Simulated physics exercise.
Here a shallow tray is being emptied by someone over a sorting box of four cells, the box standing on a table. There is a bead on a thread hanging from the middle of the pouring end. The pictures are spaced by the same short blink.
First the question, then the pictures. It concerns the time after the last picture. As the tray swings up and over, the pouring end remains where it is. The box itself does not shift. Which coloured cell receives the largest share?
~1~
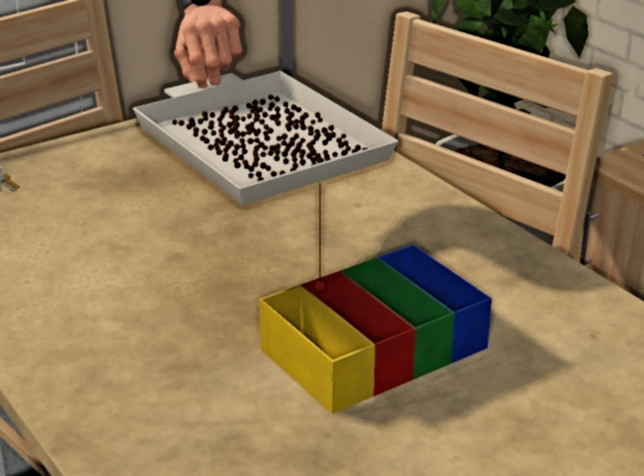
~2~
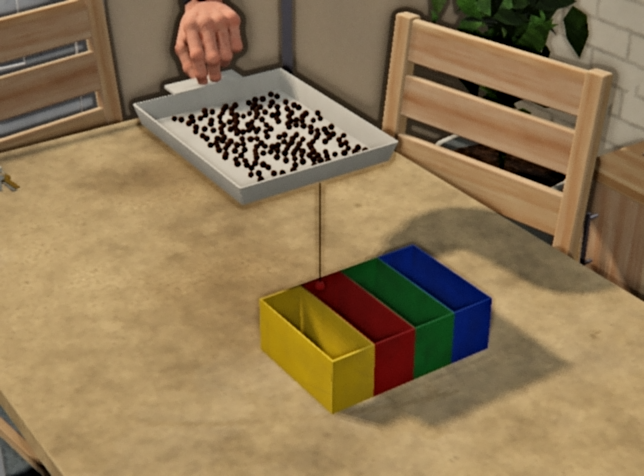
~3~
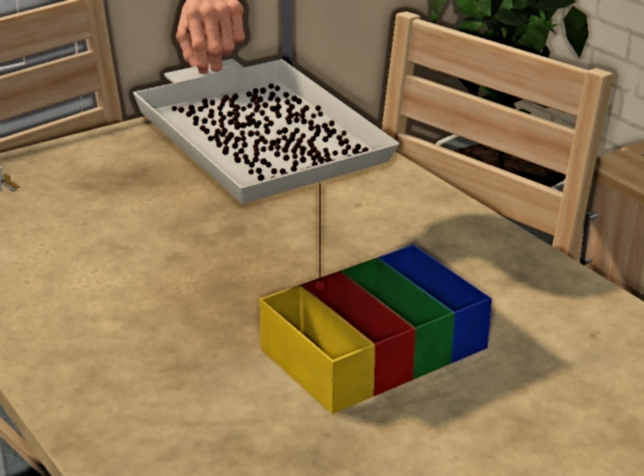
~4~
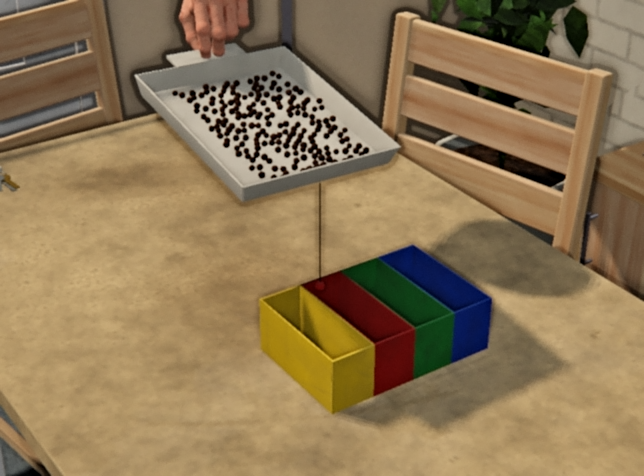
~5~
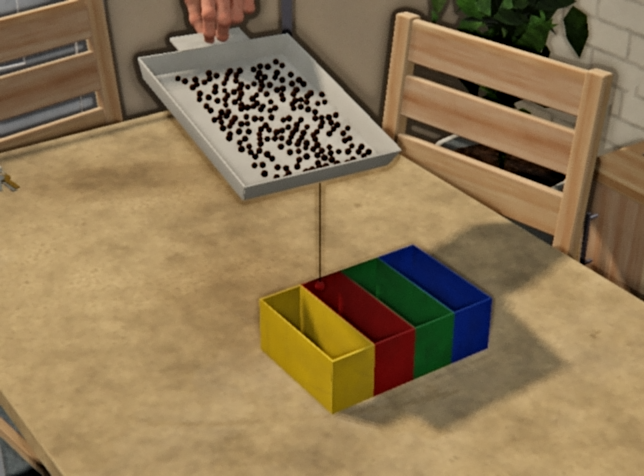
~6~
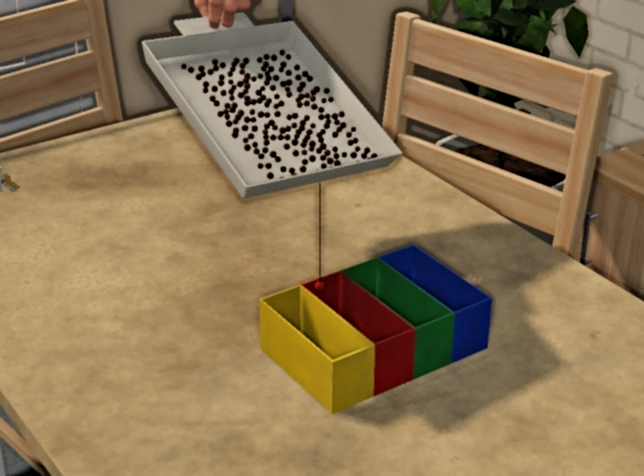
The green cell.
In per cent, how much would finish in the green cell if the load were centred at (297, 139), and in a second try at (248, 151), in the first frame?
Estimates in order: 60 percent, 50 percent.
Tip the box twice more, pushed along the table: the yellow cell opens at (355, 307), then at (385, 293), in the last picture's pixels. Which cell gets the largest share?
At the first place the cell in red, at the second yellow.
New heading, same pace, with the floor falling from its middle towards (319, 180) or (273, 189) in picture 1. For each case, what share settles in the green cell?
First some 30, then 0 per cent.
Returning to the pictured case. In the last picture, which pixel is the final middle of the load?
Last view, resting centre - approx. (402, 347).
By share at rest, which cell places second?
The answer is red.
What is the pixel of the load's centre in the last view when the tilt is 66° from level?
(354, 164).
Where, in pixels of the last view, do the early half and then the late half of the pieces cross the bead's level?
Half one: (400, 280), half two: (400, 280).
Just after the last frame, tray tipped steeply; the larger part on the tray; just a few in the red cell; about a tenth falling or outside the box.
A moment on, tray tipped past a quarter turn; about a tenth on the tray; roughly a third in the green cell; about a tenth in the red cell; about a tenth in the blue cell; just a few in the yellow cell; roughly a third falling or outside the box.
Further on, tray tipped past a quarter turn; roughly half in the green cell; roughly a quarter in the red cell; about a tenth in the blue cell; just a few in the yellow cell; just a few falling or outside the box.
When it is over, tray tipped past a quarter turn; roughly half in the green cell; roughly a quarter in the red cell; about a tenth in the blue cell; just a few in the yellow cell; just a few outside the box.
